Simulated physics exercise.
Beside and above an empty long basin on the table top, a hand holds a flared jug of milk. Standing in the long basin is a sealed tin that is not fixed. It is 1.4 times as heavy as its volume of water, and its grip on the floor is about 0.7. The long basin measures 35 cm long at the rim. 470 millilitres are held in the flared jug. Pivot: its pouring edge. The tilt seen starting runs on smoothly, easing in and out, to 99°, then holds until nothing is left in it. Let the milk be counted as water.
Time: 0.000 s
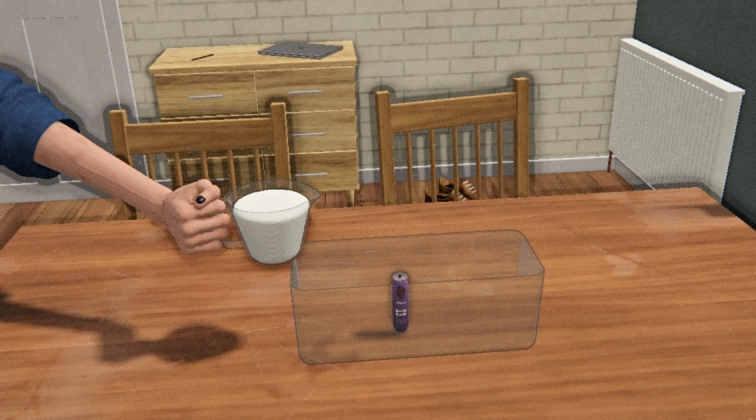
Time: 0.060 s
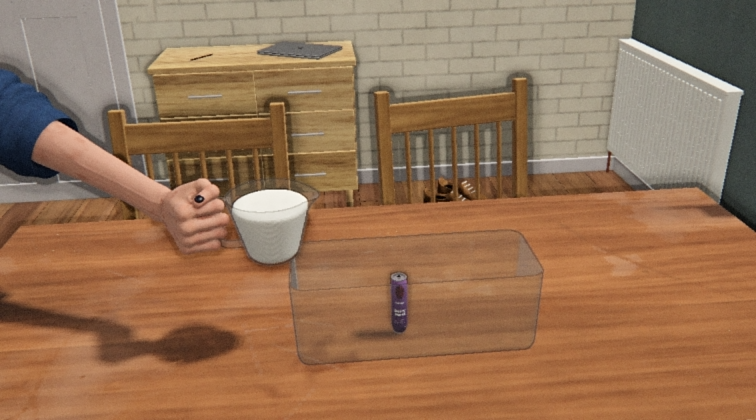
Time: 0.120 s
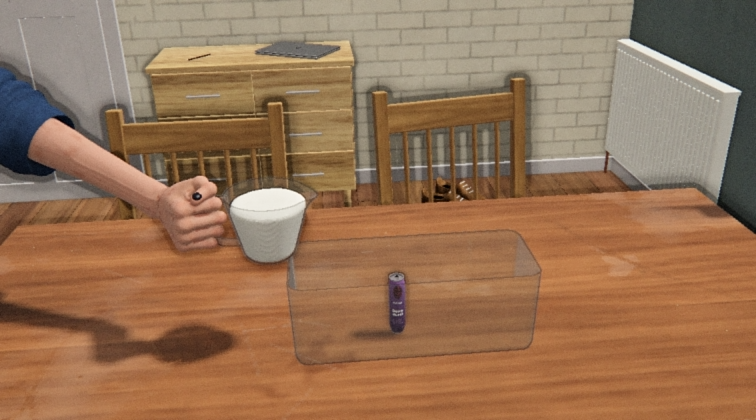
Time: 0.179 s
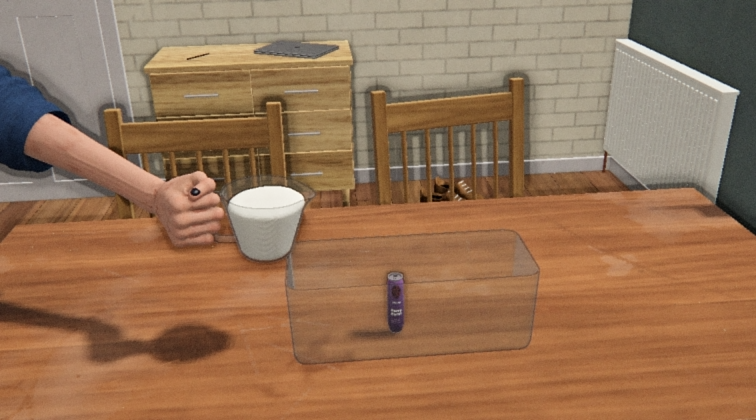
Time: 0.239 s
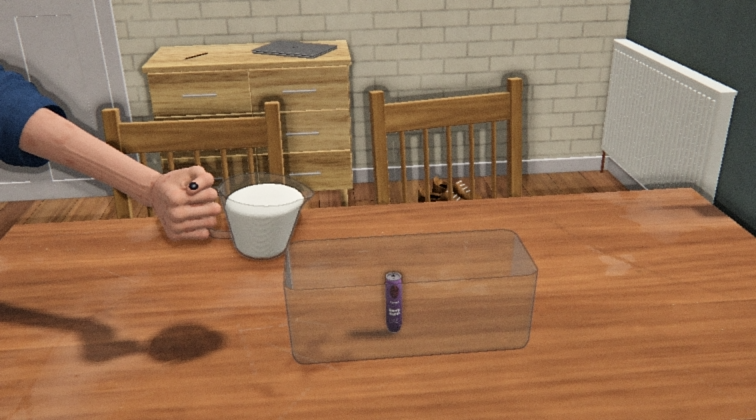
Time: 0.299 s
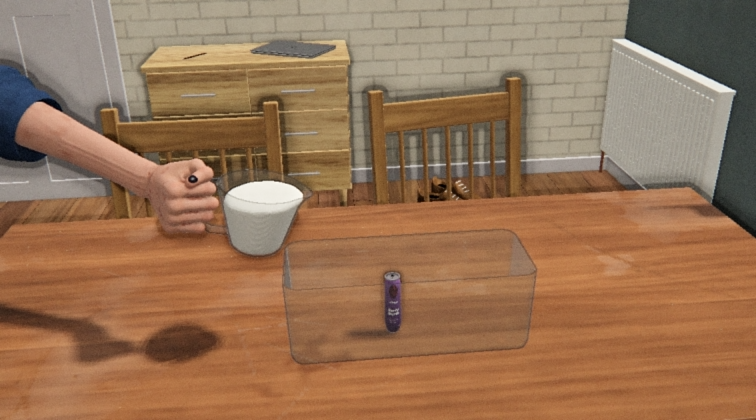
A hand at the left held a clear, flared jug of milk above a wooden table and slowly tilted it slightly to the right, beside a clear long basin with a small purple battery.
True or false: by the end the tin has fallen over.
True.
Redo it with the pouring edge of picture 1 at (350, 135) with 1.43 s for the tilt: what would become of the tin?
After that, the tin stays vertical.
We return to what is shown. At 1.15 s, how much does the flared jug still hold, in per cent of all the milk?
About 12 percent.
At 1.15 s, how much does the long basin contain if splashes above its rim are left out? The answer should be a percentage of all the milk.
Near 68 in a hundred.
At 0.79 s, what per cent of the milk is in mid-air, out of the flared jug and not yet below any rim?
20 %.
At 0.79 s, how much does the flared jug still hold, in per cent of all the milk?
68 %.
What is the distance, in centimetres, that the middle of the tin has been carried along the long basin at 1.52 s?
The tin is about 8 cm from where it started.
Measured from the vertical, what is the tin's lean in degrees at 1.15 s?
I'd say it's tipped close to 5 degrees.
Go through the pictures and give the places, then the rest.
In the first picture, tilt 0°; pouring edge (321, 193); surface from (233, 205) to (310, 200); the long basin's rim runs from (292, 267) to (533, 252); the tin's top is at (400, 279).
In the second picture, tilt 0°; pouring edge (320, 193); surface from (232, 205) to (309, 200).
In the third picture, tilt 2°; pouring edge (318, 193); surface from (230, 204) to (306, 199).
In the fourth picture, tilt 4°; pouring edge (317, 193); surface from (228, 202) to (305, 198).
In the fifth picture, tilt 7°; pouring edge (315, 193); surface from (225, 199) to (305, 195).
In the sixth picture, tilt 10°; pouring edge (313, 193); surface from (224, 195) to (304, 193).
After 0.79 s the tilt is 57° and 69 per cent is still to pour; the tin stands where it began.
After 1.15 s the tilt is 90° and 13 per cent is still to pour; the tin stands 2 cm from where it began.
After 1.52 s the tilt is 99° and 0 per cent is still to pour; the tin lies on its side.
After 1.93 s the tilt is 99° and 0 per cent is still to pour; the tin lies on its side.
In the end the tin lies on its side.
